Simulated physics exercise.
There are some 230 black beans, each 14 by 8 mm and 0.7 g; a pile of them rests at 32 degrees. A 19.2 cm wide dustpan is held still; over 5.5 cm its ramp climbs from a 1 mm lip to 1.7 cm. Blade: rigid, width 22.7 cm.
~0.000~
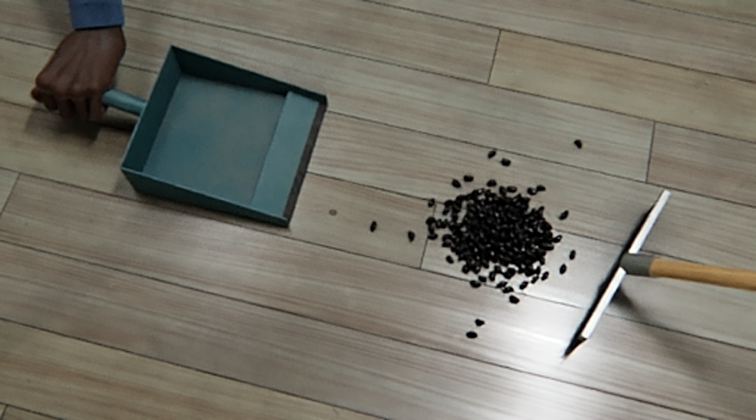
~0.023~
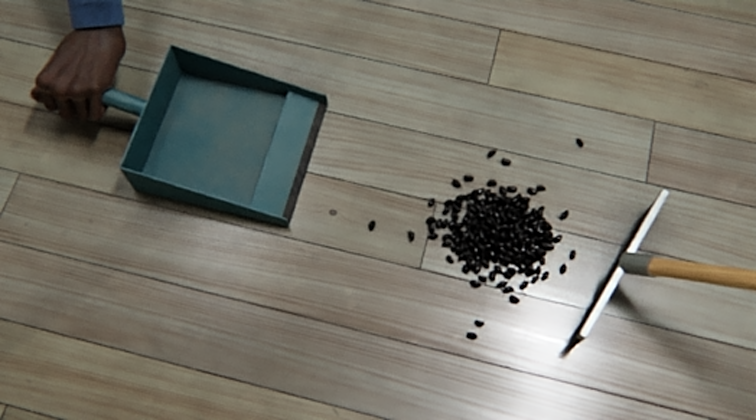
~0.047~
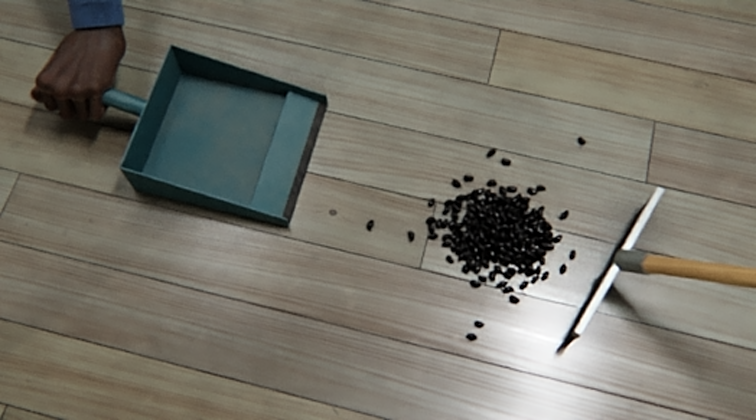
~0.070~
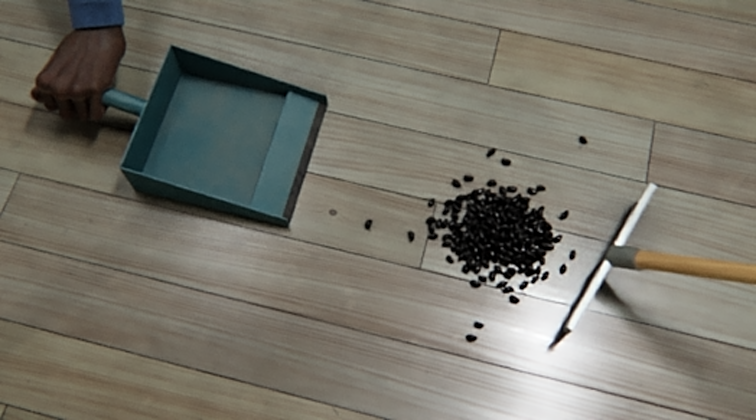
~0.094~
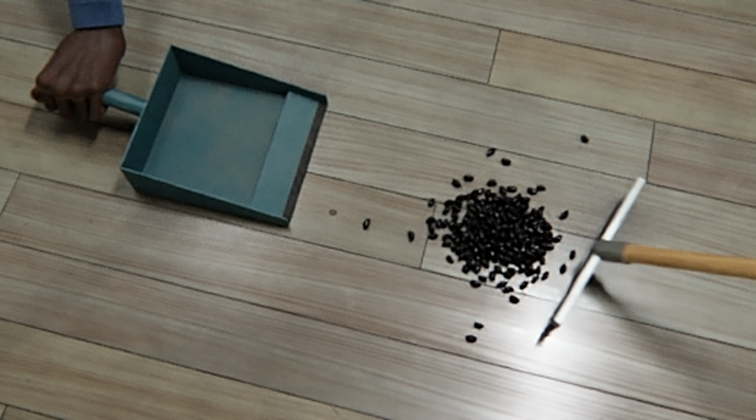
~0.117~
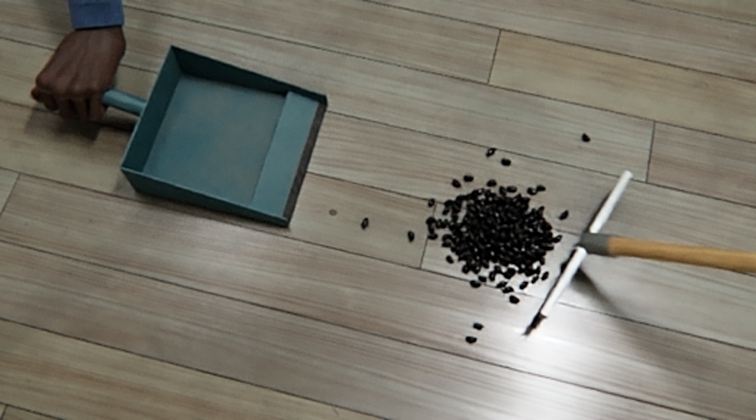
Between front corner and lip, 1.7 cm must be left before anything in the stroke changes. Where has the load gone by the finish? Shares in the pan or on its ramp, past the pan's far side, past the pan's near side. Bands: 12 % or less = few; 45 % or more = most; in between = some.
Shares - in the pan or on its ramp: Some; past the pan's far side: Some; past the pan's near side: Few.
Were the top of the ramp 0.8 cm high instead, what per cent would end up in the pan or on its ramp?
Then about 30 per cent.
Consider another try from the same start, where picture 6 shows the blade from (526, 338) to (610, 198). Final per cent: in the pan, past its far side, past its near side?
The pan gets 5, the far side 5 and the near side 20.
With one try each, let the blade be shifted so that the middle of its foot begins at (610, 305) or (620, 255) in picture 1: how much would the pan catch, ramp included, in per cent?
25 and 25 per cent, roughly.
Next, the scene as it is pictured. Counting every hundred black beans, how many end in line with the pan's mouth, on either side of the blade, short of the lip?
About 40 %.
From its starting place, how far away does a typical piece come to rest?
Around 30 centimetres.
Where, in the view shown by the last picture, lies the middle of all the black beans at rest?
Est. centre at rest: (320, 134) px.
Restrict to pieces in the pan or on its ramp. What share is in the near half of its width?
Something like 40 in a hundred.
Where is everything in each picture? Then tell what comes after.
Blade from (584, 337) to (663, 197), moved 0.0 cm, 0 of the pieces shifted so far; middle of the pieces at (501, 232); pan at (220, 143), in the first frame.
Blade from (582, 336) to (662, 196), moved 0.2 cm, 0 of the pieces shifted so far; middle of the pieces at (501, 232), in the second frame.
Blade from (577, 333) to (657, 194), moved 0.9 cm, 2 of the pieces shifted so far; middle of the pieces at (501, 232), in the third frame.
Blade from (569, 329) to (649, 190), moved 2.0 cm, 3 of the pieces shifted so far; middle of the pieces at (501, 232), in the fourth frame.
Blade from (557, 322) to (638, 184), moved 3.5 cm, 4 of the pieces shifted so far; middle of the pieces at (501, 232), in the fifth frame.
Blade from (544, 315) to (625, 178), moved 5.3 cm, 4 of the pieces shifted so far; middle of the pieces at (501, 232); pan at (220, 143). The blade's pace is about 0.80 m/s, heading 16 degrees away from the viewer's side, in the sixth frame.
Then, at 0.33 s, middle of the blade 22 cm from the lip; 0 % over the lip, far side 5 %, near side 5 %.
Then, at 0.47 s, middle of the blade 11 cm from the lip; 0 % over the lip, far side 15 %, near side 5 %.
After 0.74 s, middle of the blade 5 cm from the lip; 30 % over the lip, far side 25 %, near side 5 %.
In the end, at 2.6 s, pan 30 %, far side 25 %, near side 5 %, in front of the lip or behind the blade 40 %.
